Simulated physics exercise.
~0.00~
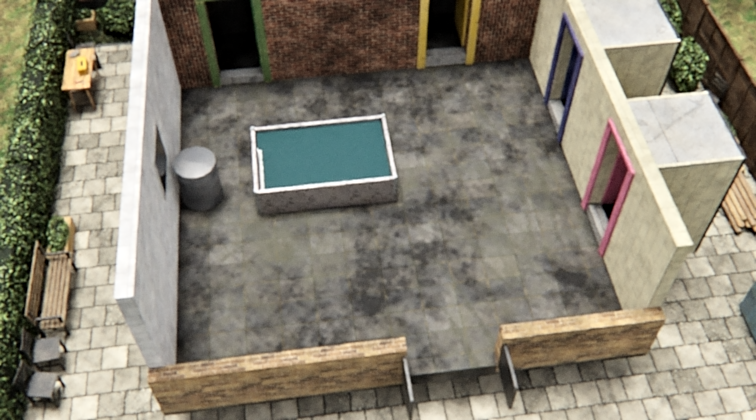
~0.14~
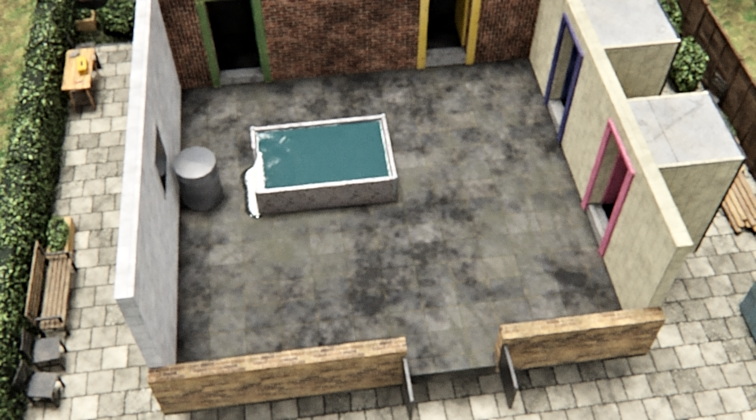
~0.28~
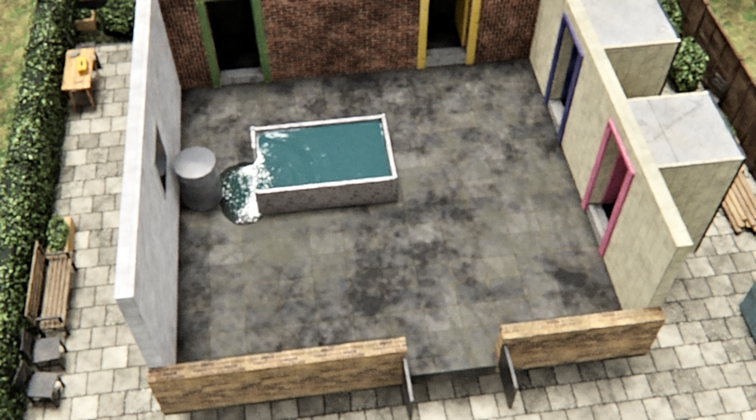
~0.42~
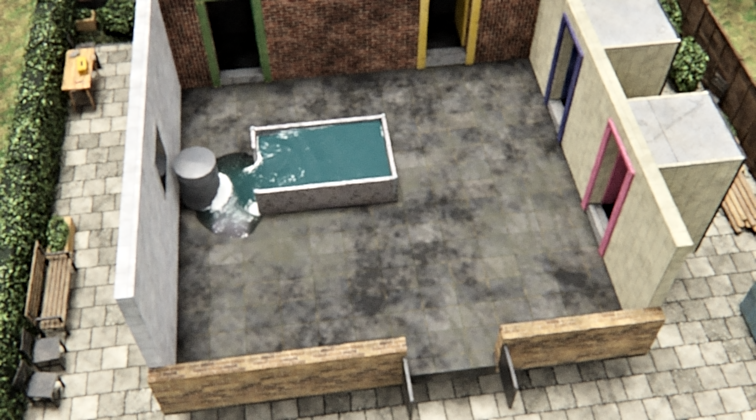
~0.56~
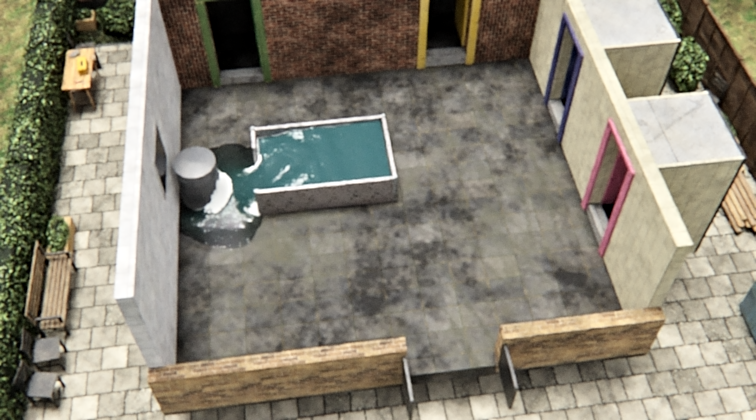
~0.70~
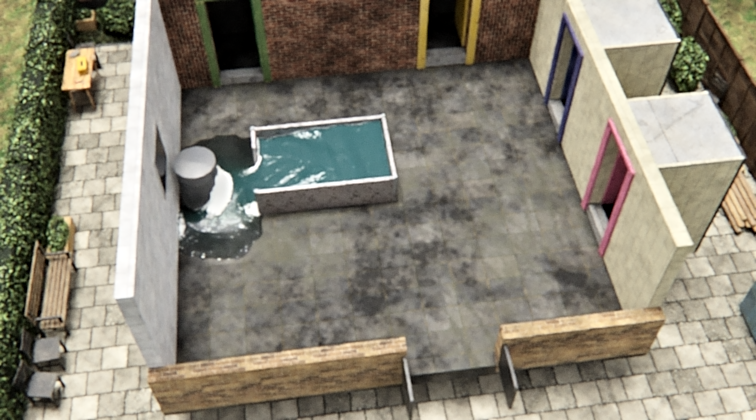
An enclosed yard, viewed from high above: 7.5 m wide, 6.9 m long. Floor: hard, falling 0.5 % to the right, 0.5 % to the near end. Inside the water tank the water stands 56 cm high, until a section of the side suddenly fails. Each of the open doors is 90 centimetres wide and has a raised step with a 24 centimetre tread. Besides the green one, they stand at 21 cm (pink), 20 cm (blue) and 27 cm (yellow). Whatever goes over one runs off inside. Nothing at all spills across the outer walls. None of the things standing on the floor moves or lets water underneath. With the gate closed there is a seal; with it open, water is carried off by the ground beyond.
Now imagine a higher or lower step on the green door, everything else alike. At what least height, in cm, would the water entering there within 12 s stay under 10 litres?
At about 11 cm.
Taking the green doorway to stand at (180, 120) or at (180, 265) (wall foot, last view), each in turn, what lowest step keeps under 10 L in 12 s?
Minimums: Roughly 11.5 cm and 19 cm.
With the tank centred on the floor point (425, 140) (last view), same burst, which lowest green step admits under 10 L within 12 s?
Some 9.5 cm.
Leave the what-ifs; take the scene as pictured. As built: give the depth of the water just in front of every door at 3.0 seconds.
Lab note, depth in cm: Pink 0; green 13; blue 0; yellow 0.
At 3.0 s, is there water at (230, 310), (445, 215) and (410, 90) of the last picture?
1: Awash; 2: Unwetted; 3: Unwetted.
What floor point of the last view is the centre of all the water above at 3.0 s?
The balance point sits at roughly (266, 199).
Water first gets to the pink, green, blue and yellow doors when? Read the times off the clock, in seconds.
The pink door at 6.5 s, the green door at 2.0 s, the blue door at 6.5 s, the yellow door at 4.5 s.
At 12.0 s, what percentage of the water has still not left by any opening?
Some 98 %.
After 1.4 s water covers 10 % of the floor, deepest (40 cm) near (228, 192); it has not reached the green door.
After 3.0 s water covers 25 % of the floor, deepest (28 cm) near (199, 377); 13 cm at the green door, 0 litres in over its 19 cm step.
After 12.0 s water covers 90 % of the floor, deepest (8 cm) near (609, 290); 3 cm at the green door, 0 litres in over its 19 cm step.
At the green door as built, the water arrived by 2.1 s and peaked near 13 cm at 2.8 s.
Run again over the same 12 s with other heights there, 23 litres in over 9 cm, 6 litres over 12 cm. The limit of 10 litres is kept from about 11 cm up.
